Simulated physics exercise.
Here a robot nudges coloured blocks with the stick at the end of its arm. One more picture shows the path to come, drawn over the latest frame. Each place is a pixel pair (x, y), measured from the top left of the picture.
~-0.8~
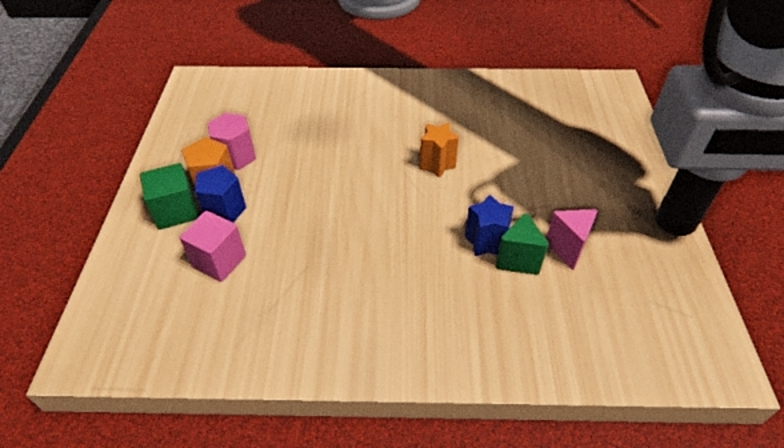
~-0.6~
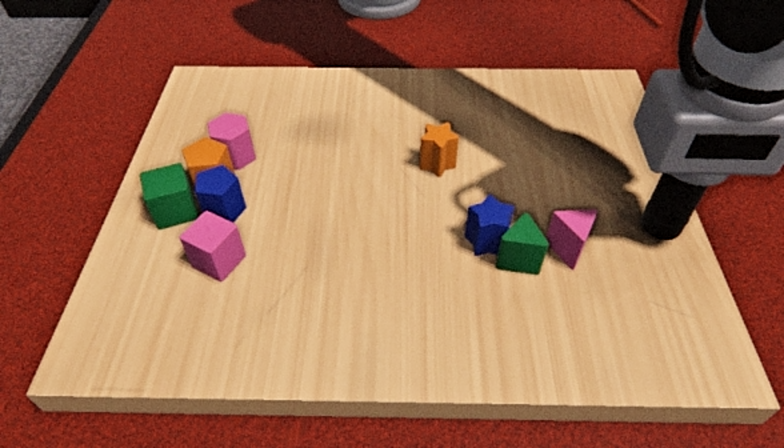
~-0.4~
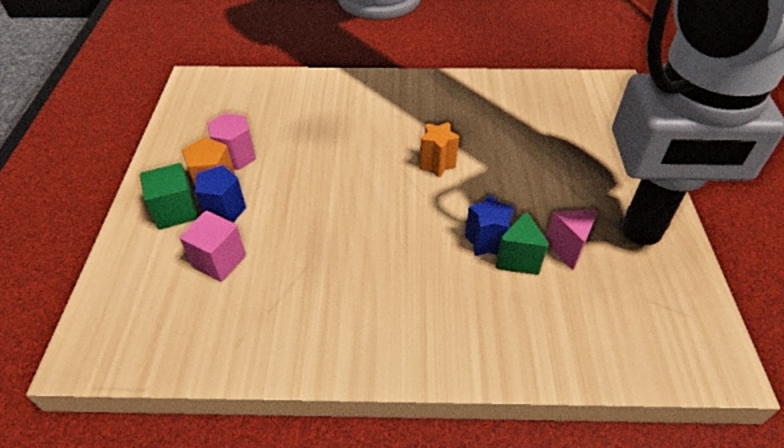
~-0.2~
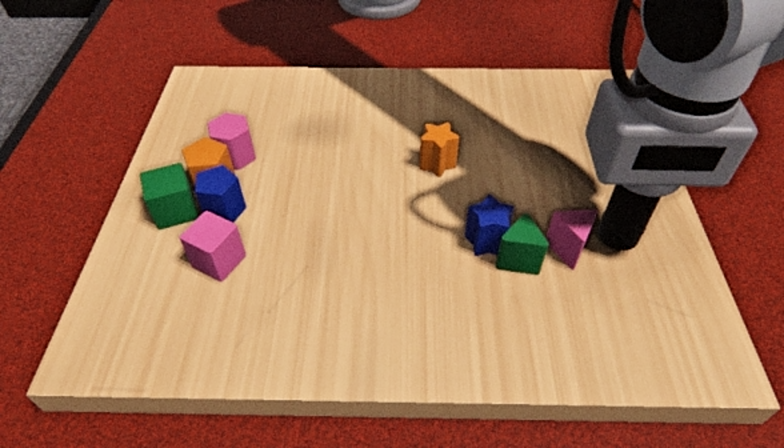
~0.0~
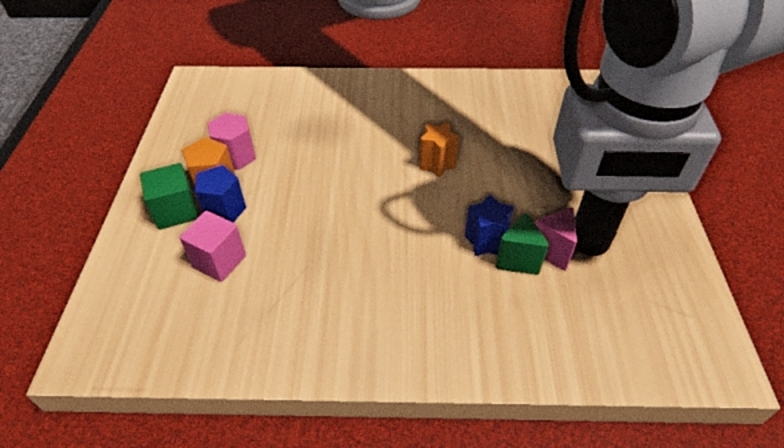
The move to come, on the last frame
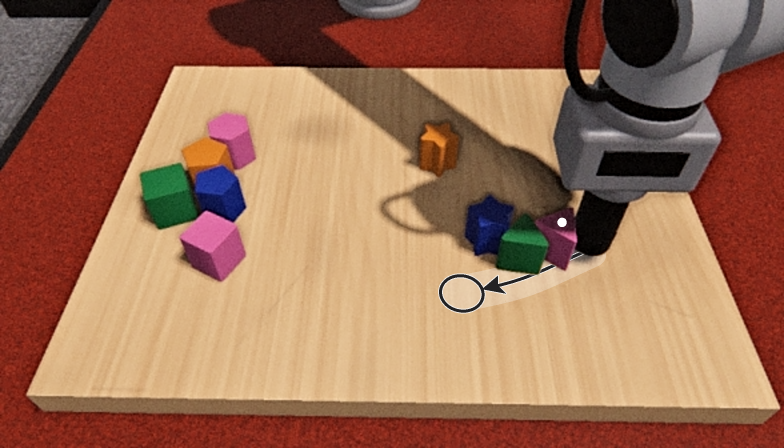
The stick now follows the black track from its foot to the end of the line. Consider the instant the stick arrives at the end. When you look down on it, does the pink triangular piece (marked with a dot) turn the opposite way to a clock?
That would be a no.
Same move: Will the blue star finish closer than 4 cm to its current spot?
Yes, I think so.
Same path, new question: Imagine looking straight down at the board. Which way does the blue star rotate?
Seen from above, its turn is clockwise.
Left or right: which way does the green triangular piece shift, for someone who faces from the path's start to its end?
Shifted right.
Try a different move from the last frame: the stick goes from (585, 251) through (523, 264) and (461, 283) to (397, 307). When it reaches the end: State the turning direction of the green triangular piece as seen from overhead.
I'd predict that, seen from above, the green triangular piece rotates counter-clockwise.
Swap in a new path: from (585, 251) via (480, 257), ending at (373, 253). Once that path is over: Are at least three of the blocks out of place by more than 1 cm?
Yes, that is what happens.
The drawn path runs from (585, 251) by way of (528, 276) to (462, 293); the dot is on the pink triangular piece.
On the path given first. One third of the way, stick (551, 259); blue star (480, 212), turned 30° clockwise; green triangular piece (497, 240); pink triangular piece (521, 230), turned 20° clockwise.
Two thirds of the way, stick (509, 274); blue star (468, 211), turned 70° clockwise; green triangular piece (454, 247); pink triangular piece (481, 238), turned 30° clockwise.
At the end, stick (463, 284); blue star (468, 211), turned 75° clockwise; green triangular piece (419, 242), turned 15° clockwise; pink triangular piece (448, 238), turned 50° clockwise.
